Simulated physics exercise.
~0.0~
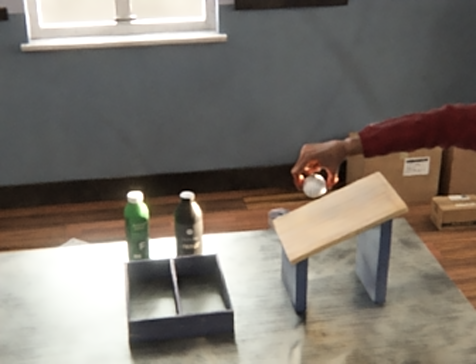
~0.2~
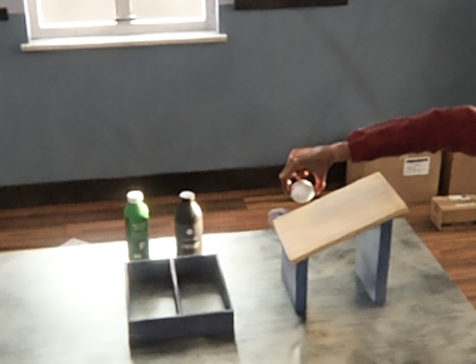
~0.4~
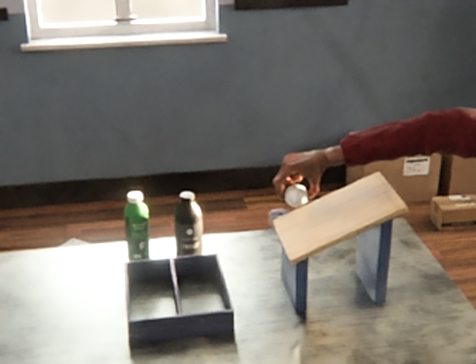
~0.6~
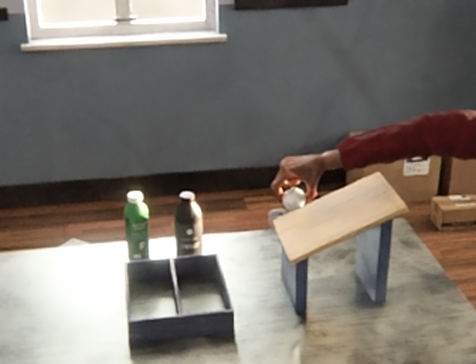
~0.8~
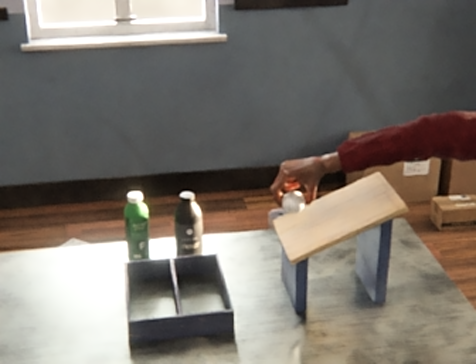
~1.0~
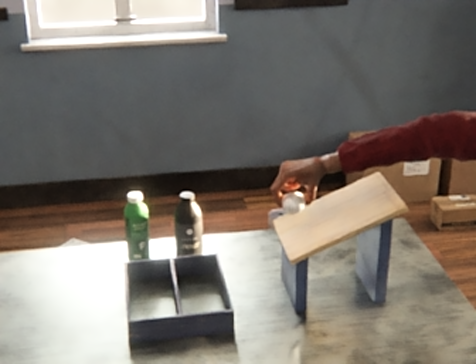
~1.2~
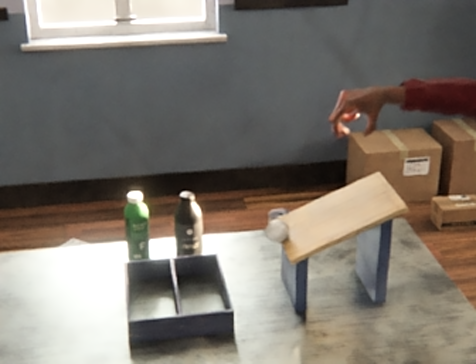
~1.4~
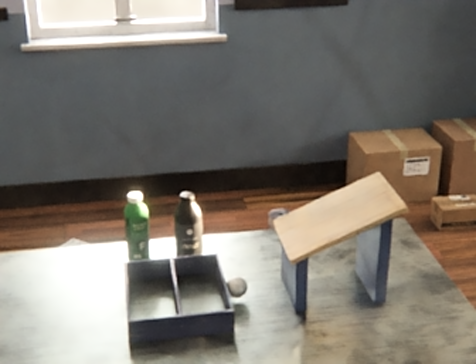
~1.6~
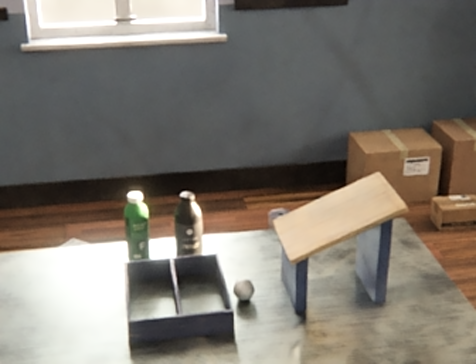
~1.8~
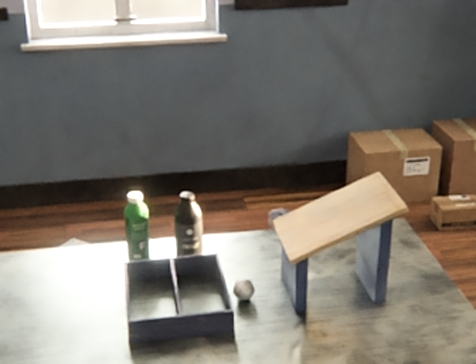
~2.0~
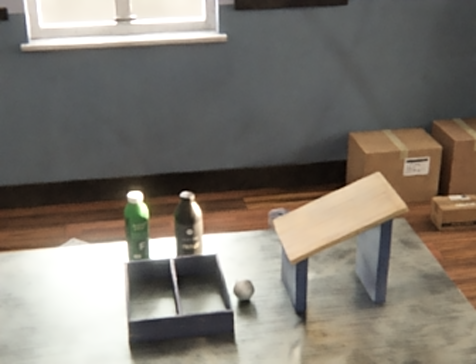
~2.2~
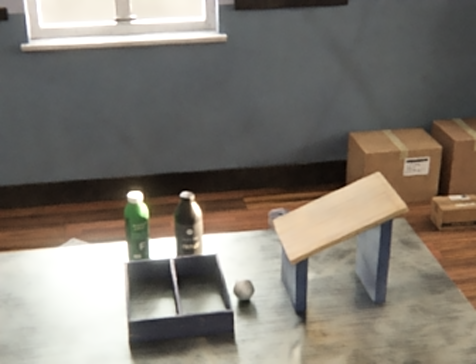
A small, pale round object is held in a hand reaching from the right, above a slanted wooden board on blue supports, seen from slightly above a grey tabletop. To the left sits a dark tray with two bays, with a green bottle and a black bottle behind it, and cardboard boxes rest on the wooden floor beyond. The hand eases left and lowers the object by the board's lower end, then lets go and withdraws. The object drops leftward to the tray's right side, then shifts back right. It ends still on the table between tray and board, outside both bays, the bottles standing.
